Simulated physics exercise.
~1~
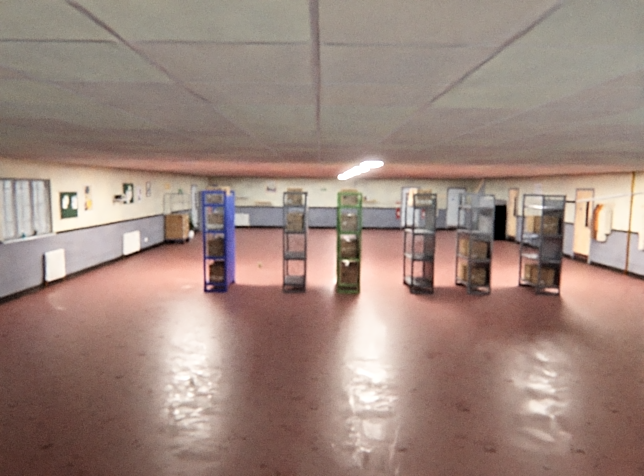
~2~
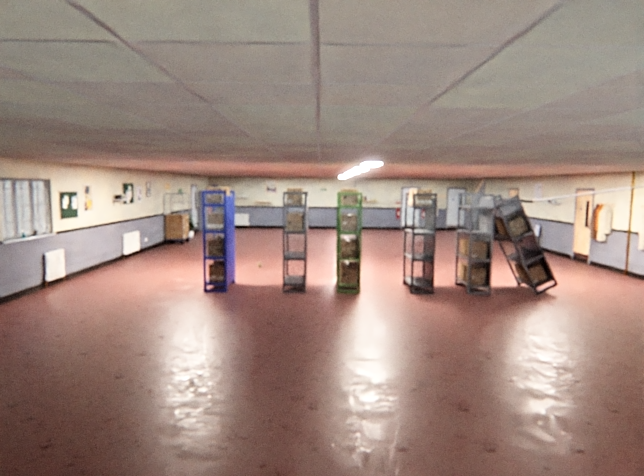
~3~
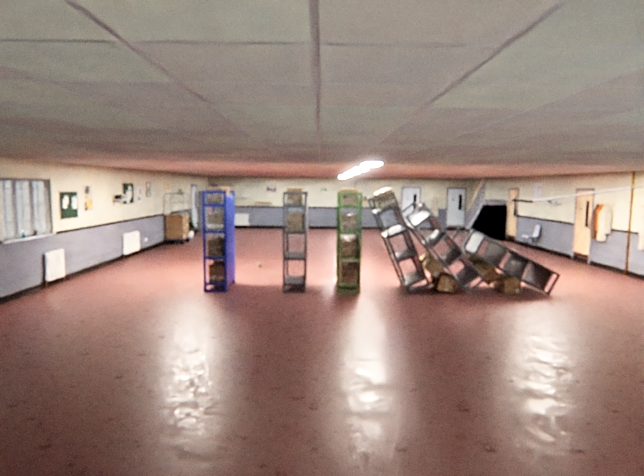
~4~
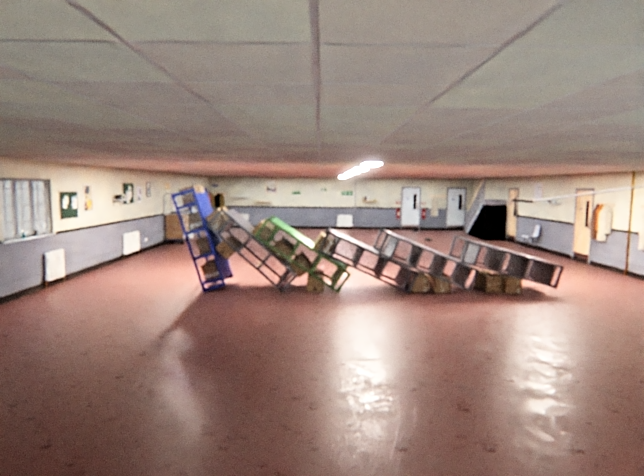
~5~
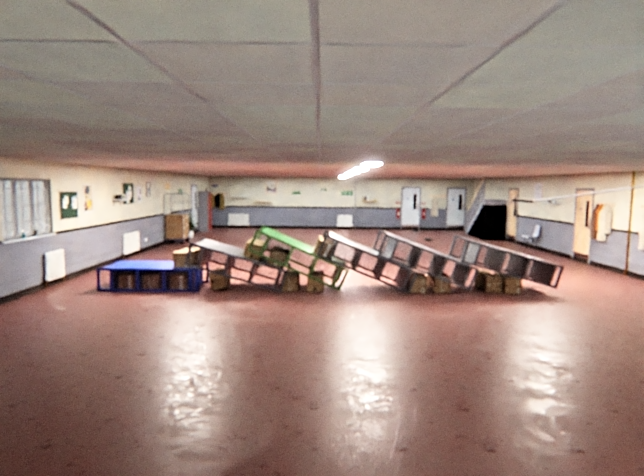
In a wide, low-ceilinged hall with a shiny red floor, six tall open racks holding brown cartons stand in a row, a blue one at the left end and a green one third from the left. A thin pole reaches in from the right, and the rightmost rack tips left against its neighbour. The three right-hand racks topple leftward in a slanting heap, cartons tumbling out. The green rack and the grey one beyond it go next, tilting the blue one. Finally the blue rack lies flat, the others resting aslant on one another among spilt cartons, none left standing.
